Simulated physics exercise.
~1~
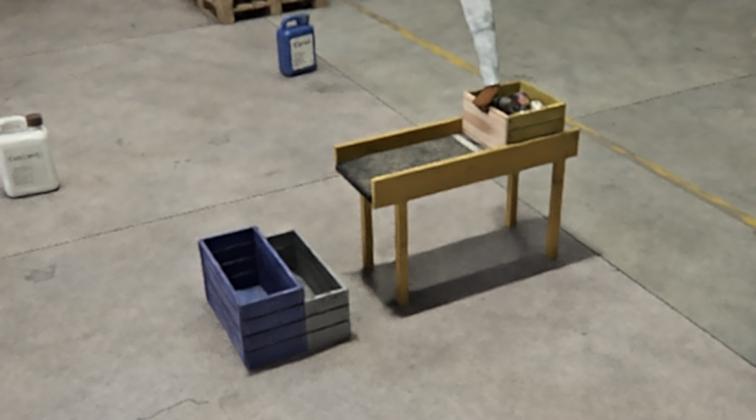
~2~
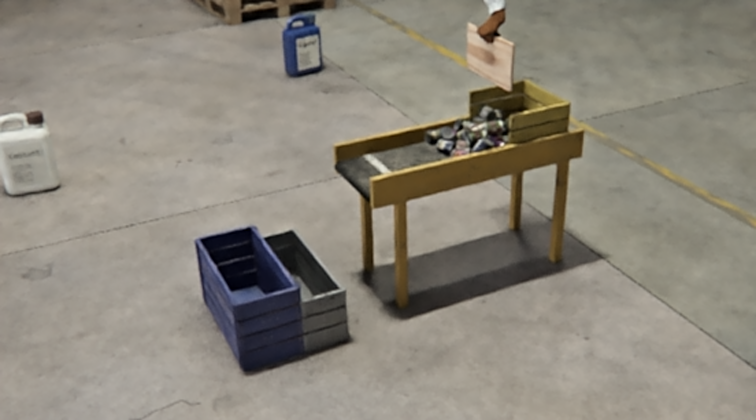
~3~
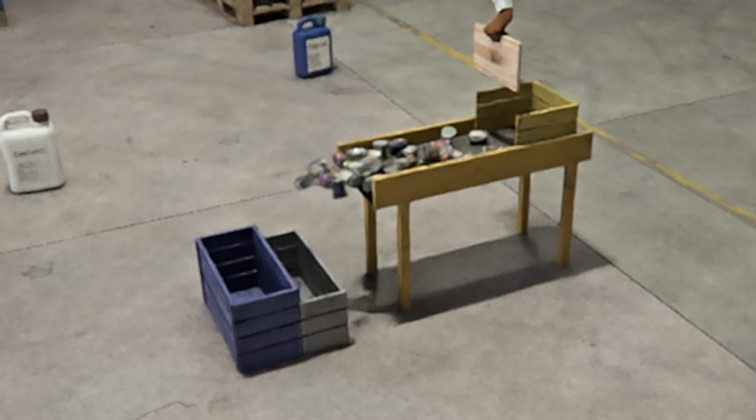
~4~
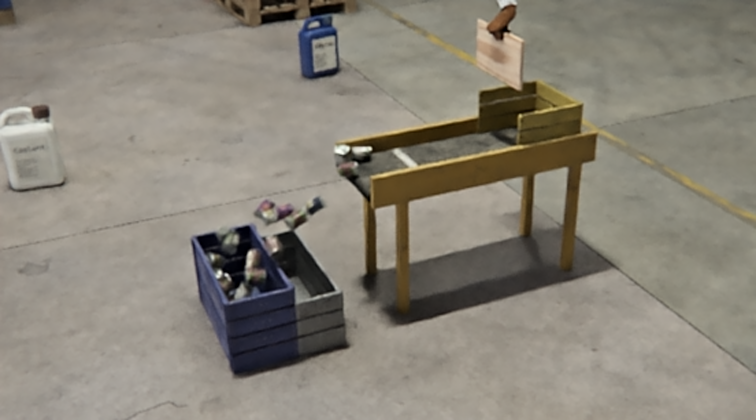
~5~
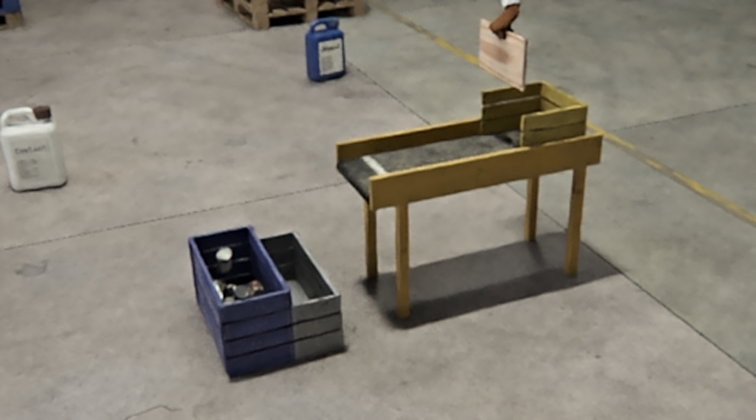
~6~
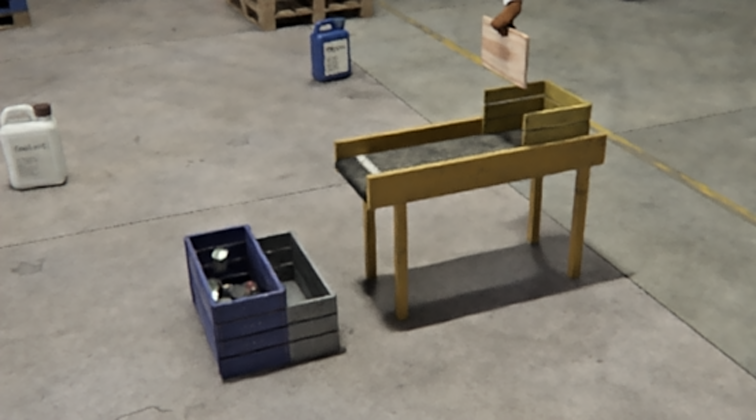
The video shows a robotic arm lifting a wooden panel from a yellow pen on a raised conveyor, releasing a pile of small tins that ride left along the belt and drop off its end. They land in the blue box, while the adjoining grey box stays empty.
